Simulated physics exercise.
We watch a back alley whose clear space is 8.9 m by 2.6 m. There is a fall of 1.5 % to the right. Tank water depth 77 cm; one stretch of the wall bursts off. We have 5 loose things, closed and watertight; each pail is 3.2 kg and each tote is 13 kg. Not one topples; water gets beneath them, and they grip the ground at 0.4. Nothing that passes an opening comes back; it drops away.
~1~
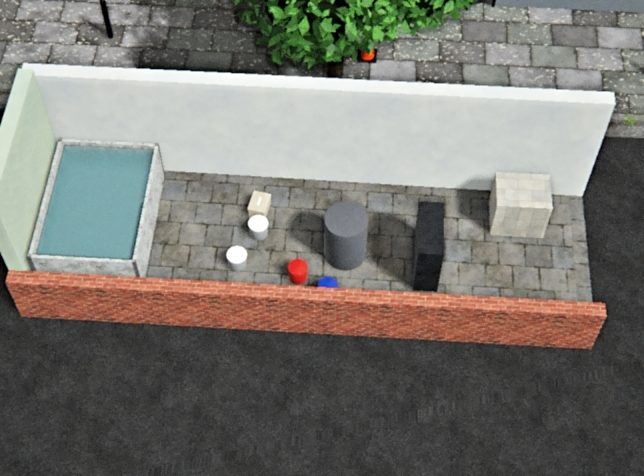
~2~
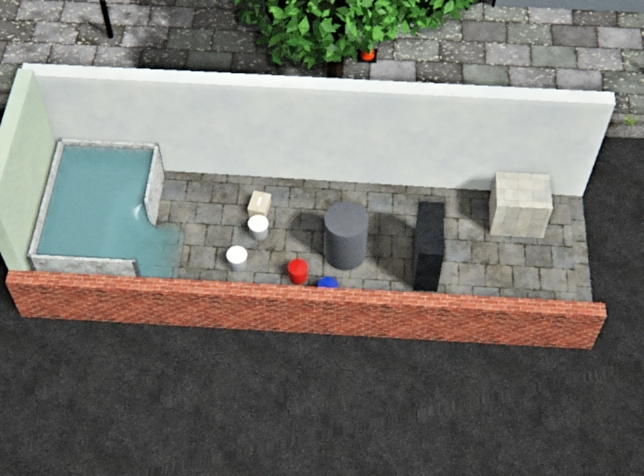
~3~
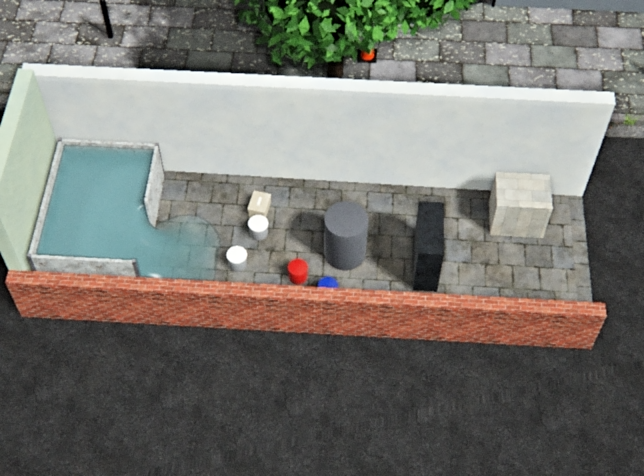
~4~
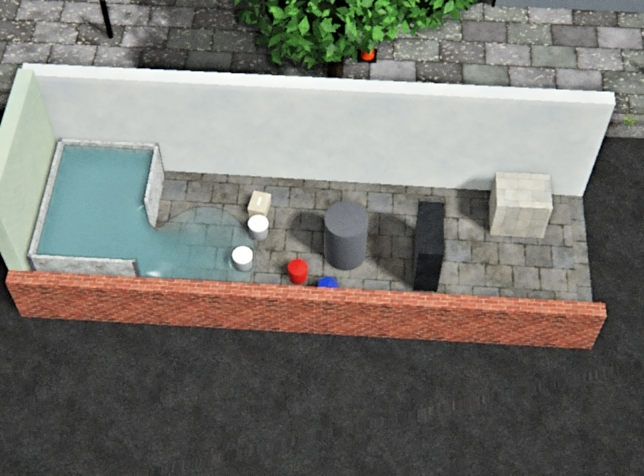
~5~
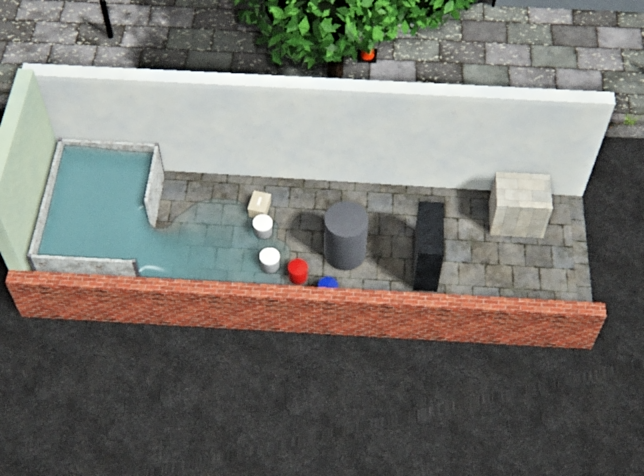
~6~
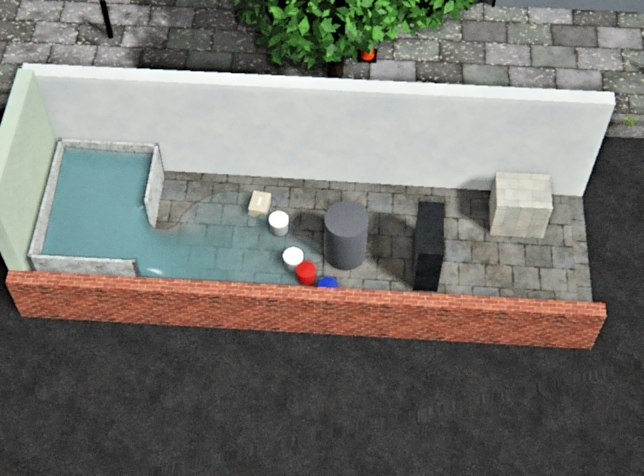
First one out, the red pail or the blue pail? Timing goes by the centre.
The blue one is out first.
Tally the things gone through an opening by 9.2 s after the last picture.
It comes to 2.
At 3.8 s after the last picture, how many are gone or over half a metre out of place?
The number comes to 5.
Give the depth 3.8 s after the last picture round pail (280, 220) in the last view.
11 cm.
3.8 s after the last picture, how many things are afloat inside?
3.
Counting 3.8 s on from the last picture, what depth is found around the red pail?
Near 16 cm deep.
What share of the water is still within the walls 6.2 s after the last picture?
Around 66 % of the water.
Then, 1.2 s after the last picture the red pail is near (391, 218), 1.8 m from its start, aground; the blue pail is near (511, 298), 2.9 m from its start, afloat; 0 of 5 are out; 2 afloat.
Then, 3.8 s after the last picture the red pail is near (484, 183), 3.6 m from its start, afloat; the blue pail has gone out (1.6 s after the last picture); 2 of 5 are out; 3 afloat.
Then, 6.2 s after the last picture the red pail is near (484, 184), 3.6 m from its start, afloat; the blue pail has gone out (1.6 s after the last picture); 2 of 5 are out; 3 afloat.
Then, 9.2 s after the last picture the red pail is near (484, 186), 3.6 m from its start, afloat; the blue pail has gone out (1.6 s after the last picture); 2 of 5 are out; 2 afloat.
